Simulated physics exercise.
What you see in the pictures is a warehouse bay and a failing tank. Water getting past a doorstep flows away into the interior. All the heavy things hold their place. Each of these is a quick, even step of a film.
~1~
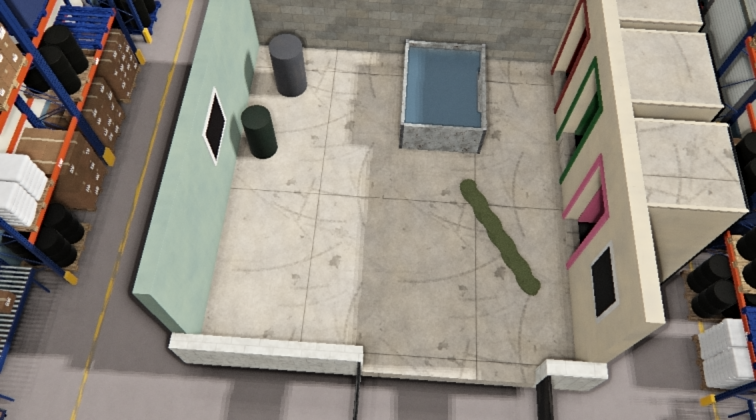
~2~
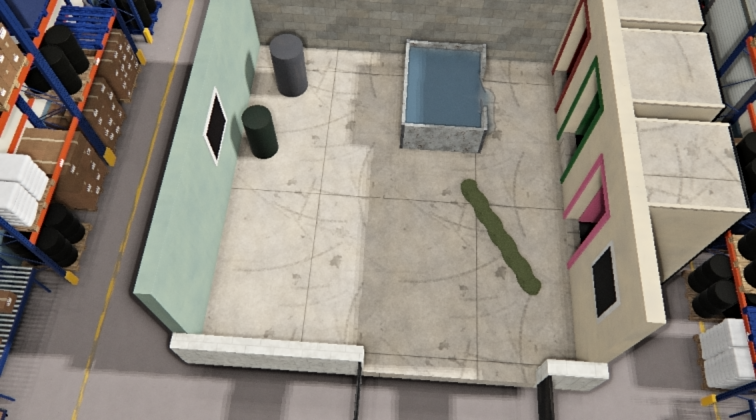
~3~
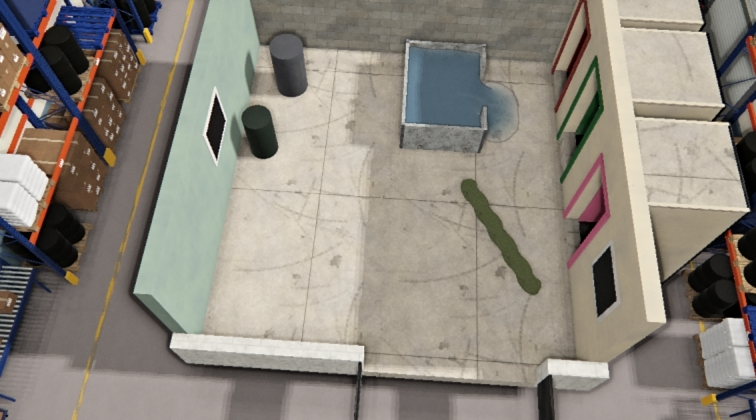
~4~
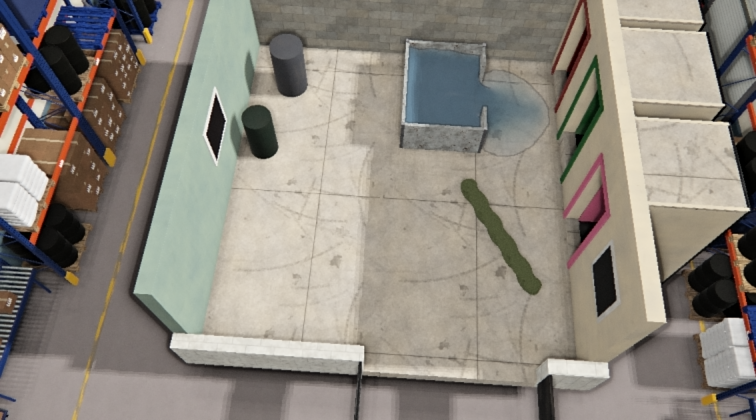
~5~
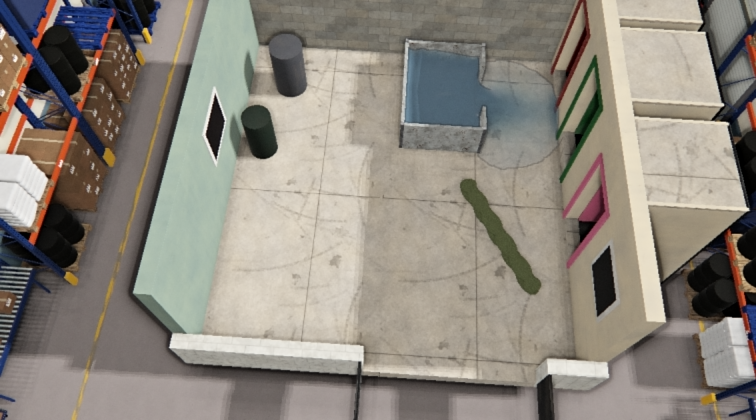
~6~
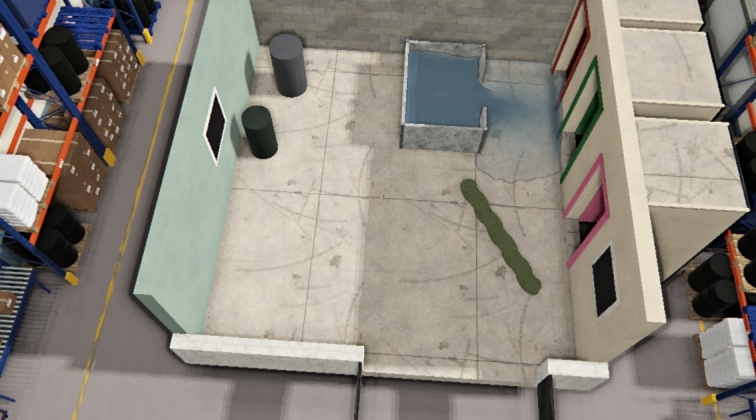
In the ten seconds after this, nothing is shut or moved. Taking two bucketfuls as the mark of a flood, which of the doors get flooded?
The red door gets flooded, the pink door gets flooded, the green door stays below the mark.
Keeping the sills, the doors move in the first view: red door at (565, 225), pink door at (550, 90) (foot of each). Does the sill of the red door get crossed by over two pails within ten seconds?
Note - red door: Short of the mark.
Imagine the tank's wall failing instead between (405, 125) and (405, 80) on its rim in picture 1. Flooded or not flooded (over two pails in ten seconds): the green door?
As I see it, the green door stays short of it.
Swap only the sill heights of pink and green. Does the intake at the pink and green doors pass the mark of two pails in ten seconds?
One by one: Pink door falls short, green door overshoots.
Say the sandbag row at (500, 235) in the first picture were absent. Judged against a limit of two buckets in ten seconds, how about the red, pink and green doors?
Red door: Tops the limit; pink door: Remains below; green door: Remains below.
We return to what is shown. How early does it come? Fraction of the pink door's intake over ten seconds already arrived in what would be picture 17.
Something like 0 in a hundred.
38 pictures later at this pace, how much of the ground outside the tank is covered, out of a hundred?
That should be about 50 %.
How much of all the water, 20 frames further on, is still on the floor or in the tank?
Estimate: Close to 90 %.
A moment on, water covers 15 % of the floor; the red door over two buckets in, the pink door wet at the sill, nothing in, the green door wet at the sill, nothing in.
Next, water covers 20 % of the floor; the red door far over two buckets in, the pink door wet at the sill, nothing in, the green door wet at the sill, nothing in.
Then, water covers 30 % of the floor; the red door far over two buckets in, the pink door wet at the sill, nothing in, the green door wet at the sill, nothing in.
Later, water covers 50 % of the floor; the red door far over two buckets in, the pink door over two buckets in, the green door wet at the sill, nothing in.
In the end, water covers 80 % of the floor; the red door far over two buckets in, the pink door far over two buckets in, the green door wet at the sill, nothing in.
